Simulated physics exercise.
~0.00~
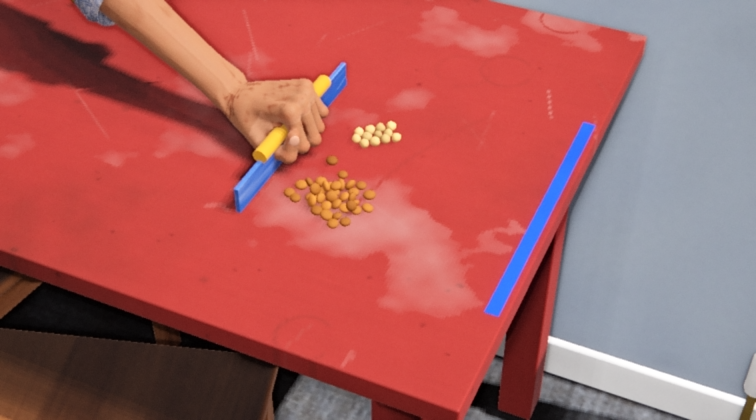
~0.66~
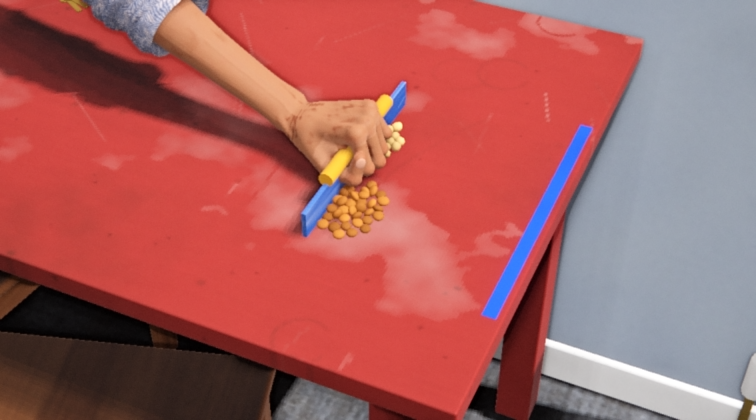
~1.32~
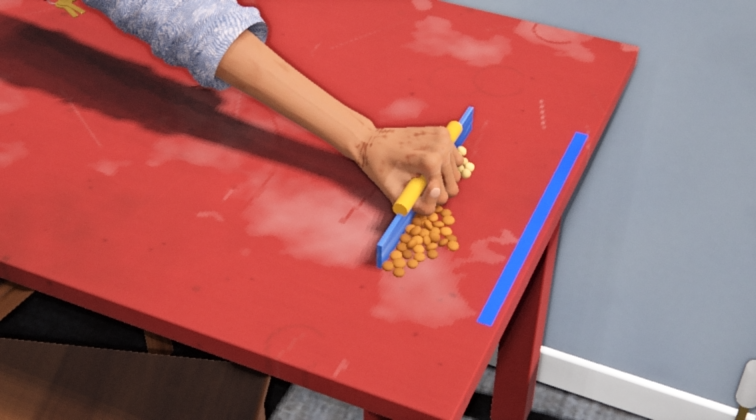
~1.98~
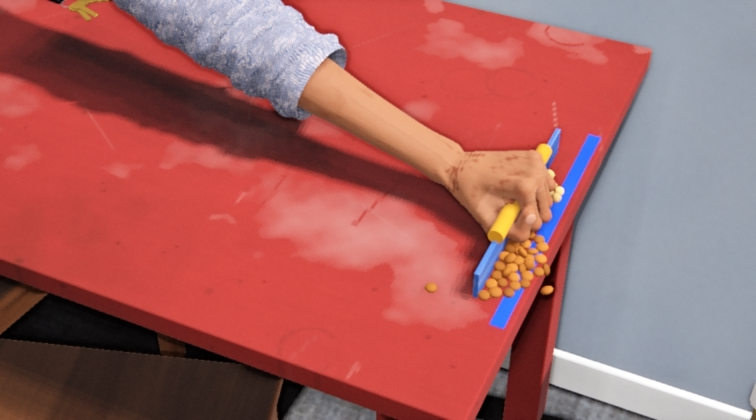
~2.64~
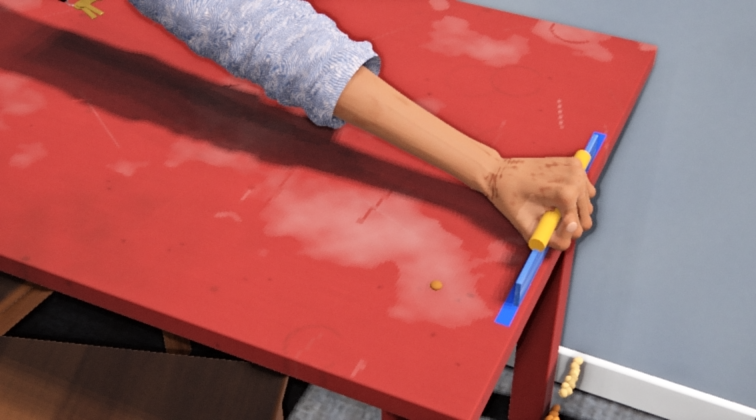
On a worn red table beside a grey wall, a hand grips the yellow handle of a blue scraper, with a small cluster of cream-coloured pieces and a larger scatter of orange ones just to its right. The hand pushes the scraper rightward, gathering both groups against the blade. They slide together toward a strip of blue tape near the table's right edge. As the blade nears the tape, orange pieces start dropping over the edge, while one is left behind it. The scraper stops on the tape, both groups gone from its front and the lone orange piece still on the table.
